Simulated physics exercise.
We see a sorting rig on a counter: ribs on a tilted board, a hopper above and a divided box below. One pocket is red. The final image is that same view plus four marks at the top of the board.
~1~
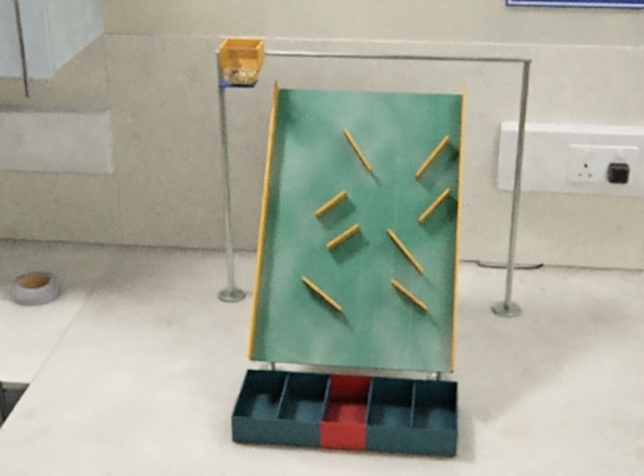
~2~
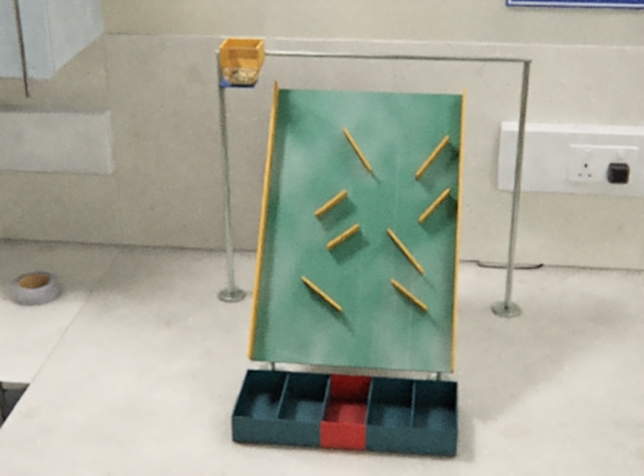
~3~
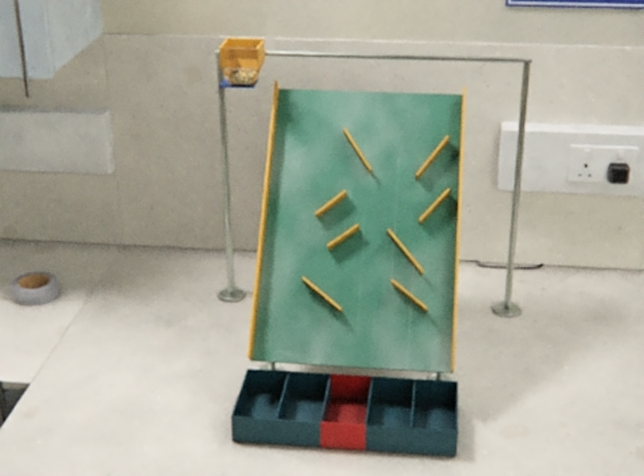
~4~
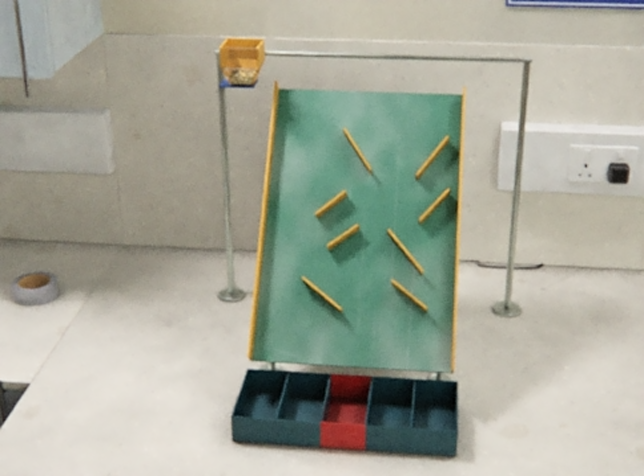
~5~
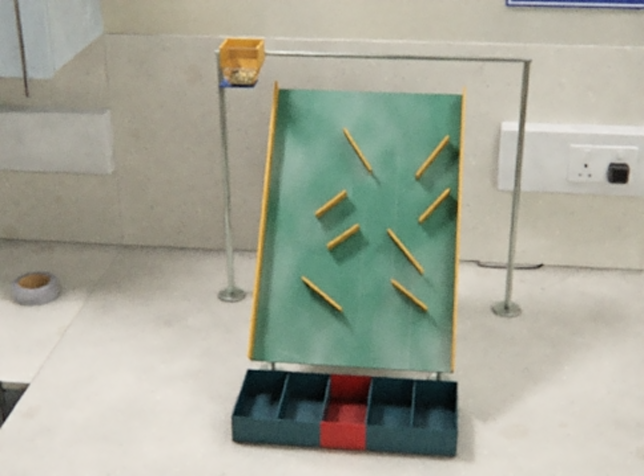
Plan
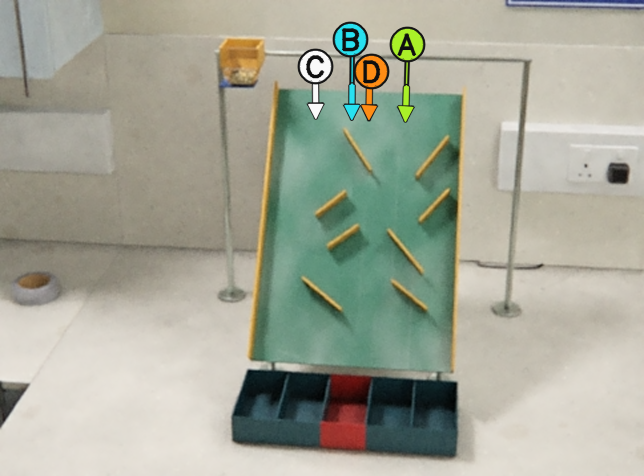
On a counter, a tilted green board with ribs stands motionless above a divided box.
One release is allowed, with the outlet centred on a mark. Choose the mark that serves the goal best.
A.
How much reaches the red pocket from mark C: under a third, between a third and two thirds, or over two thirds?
Under a third.
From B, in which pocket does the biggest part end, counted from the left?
It is the fifth one.
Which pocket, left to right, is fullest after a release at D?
It is the fifth one.
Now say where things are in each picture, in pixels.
Hopper at (243, 75), soya beans, door shut, in the first frame.
Ribs (344, 128) to (371, 169), (417, 175) to (448, 136), (316, 214) to (346, 190), in the second frame.
Ribs (419, 220) to (449, 189), (327, 246) to (358, 224), (388, 229) to (423, 271), in the third frame.
Ribs (302, 277) to (341, 309), (392, 280) to (427, 308), in the fourth frame.
Red pocket at (343, 434), number 3 of 5 from the left, in the fifth frame.
On the marked copy, mark A meets the board at (405, 116); mark B meets the board at (351, 114); mark C meets the board at (315, 113); mark D meets the board at (369, 114).
If A is chosen, about a third in the red pocket, about two thirds in other pockets, a stray few outside the box.
If B is chosen, a stray few in the red pocket, nearly all in other pockets, a small part outside the box.
If C is chosen, none in the red pocket, most in other pockets, a small part outside the box.
If D is chosen, a stray few in the red pocket, nearly all in other pockets, a small part outside the box.
